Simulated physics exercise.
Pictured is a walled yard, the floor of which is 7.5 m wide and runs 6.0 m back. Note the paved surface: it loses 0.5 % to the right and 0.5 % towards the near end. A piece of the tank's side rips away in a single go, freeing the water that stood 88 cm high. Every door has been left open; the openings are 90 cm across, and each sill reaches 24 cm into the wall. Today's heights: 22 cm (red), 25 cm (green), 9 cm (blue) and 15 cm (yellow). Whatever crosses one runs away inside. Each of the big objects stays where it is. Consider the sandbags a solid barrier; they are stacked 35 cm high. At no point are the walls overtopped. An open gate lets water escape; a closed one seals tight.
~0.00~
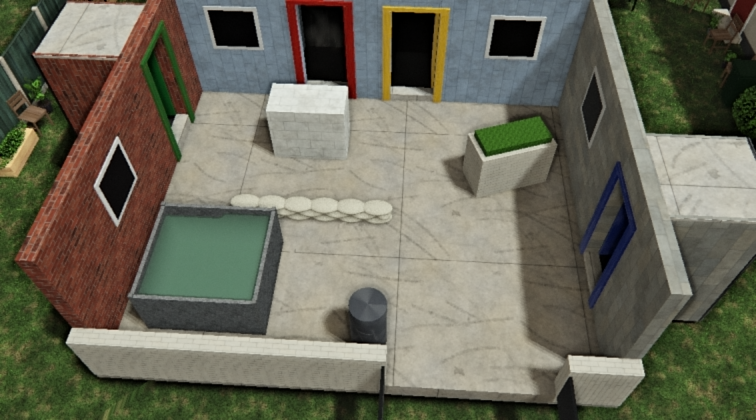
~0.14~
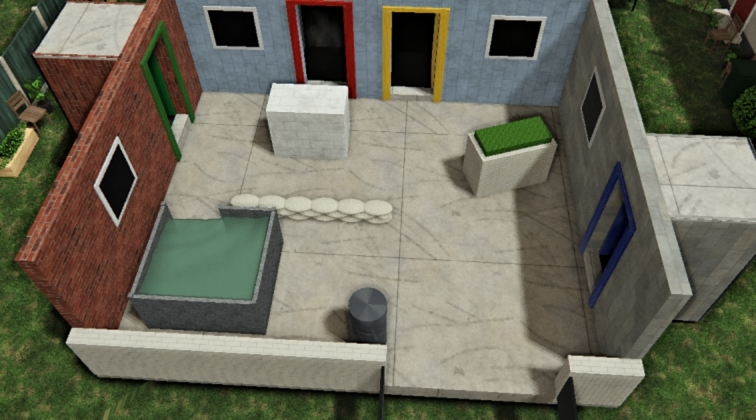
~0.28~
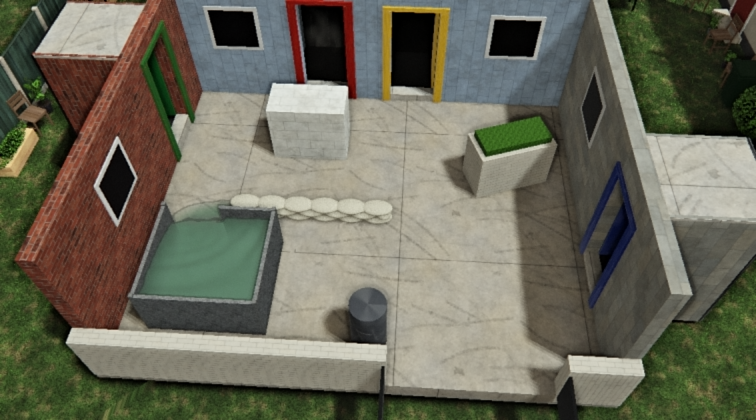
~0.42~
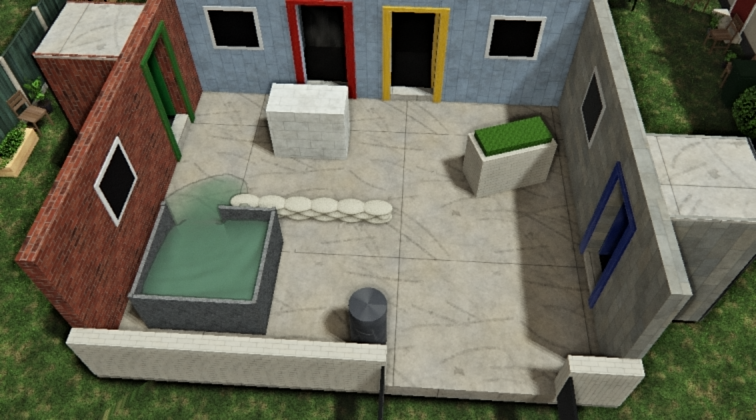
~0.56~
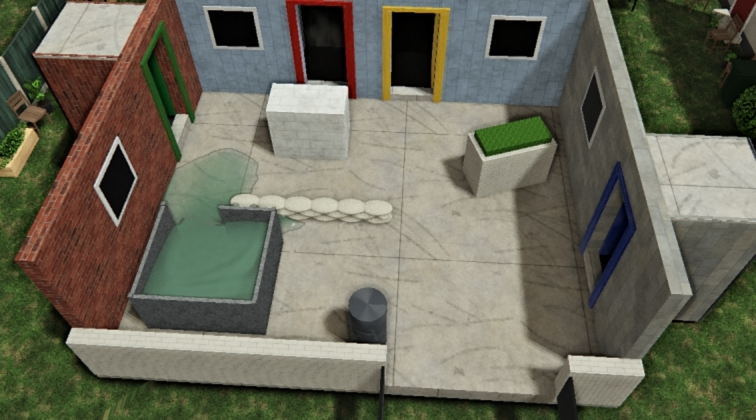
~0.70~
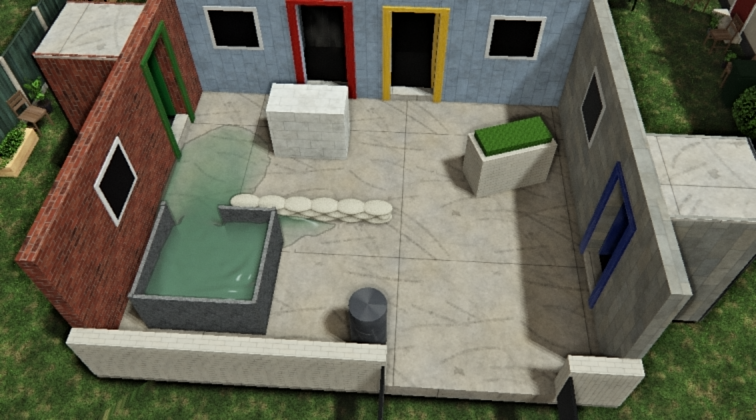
A grey tank of green water stands at the lower left of a paved, walled yard, seen from high above by a still camera. Around it are a brick wall with a green door, a blue wall with red and yellow doors, a blue door at right, white sandbags, a pale block, a grassy-topped planter and a grey barrel. The tank's far side opens and water pours out, fanning across the paving behind and around the sandbags' left end.
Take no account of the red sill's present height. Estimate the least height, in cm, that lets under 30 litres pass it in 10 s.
I would say 9 cm.
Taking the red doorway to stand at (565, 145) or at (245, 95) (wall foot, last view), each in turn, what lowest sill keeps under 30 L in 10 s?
Minimums: About 18 cm and 35 cm.
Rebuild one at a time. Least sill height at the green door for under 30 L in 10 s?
For green: Close to 15 cm.
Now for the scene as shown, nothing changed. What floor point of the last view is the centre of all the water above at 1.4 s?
I'd put it close to (218, 231).
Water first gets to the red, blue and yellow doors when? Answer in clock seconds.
Door red 1.6 s / door blue 3.8 s / door yellow 2.4 s.
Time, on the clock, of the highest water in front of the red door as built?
At roughly 2.6 s.
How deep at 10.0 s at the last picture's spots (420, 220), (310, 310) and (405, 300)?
The depths come to about 3, 1 and 2 cm.
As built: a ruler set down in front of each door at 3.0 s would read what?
In cm: Red 14, green 17, blue 0, yellow 5.
After 1.4 s water covers 25 % of the floor, deepest (54 cm) near (203, 93); it has not reached the red door.
After 3.0 s water covers 40 % of the floor, deepest (34 cm) near (219, 124); 14 cm at the red door, 0 litres in over its 22 cm sill.
After 10.0 s water covers 85 % of the floor, deepest (12 cm) near (432, 102); 5 cm at the red door, 0 litres in over its 22 cm sill.
At the red door as built, the water arrived by 1.6 s and peaked near 17 cm at 2.6 s.
With a sill of 8 cm, 41 litres would have come in within the 10 s; with 11 cm, 15 litres. So under 30 litres takes about 9 cm.
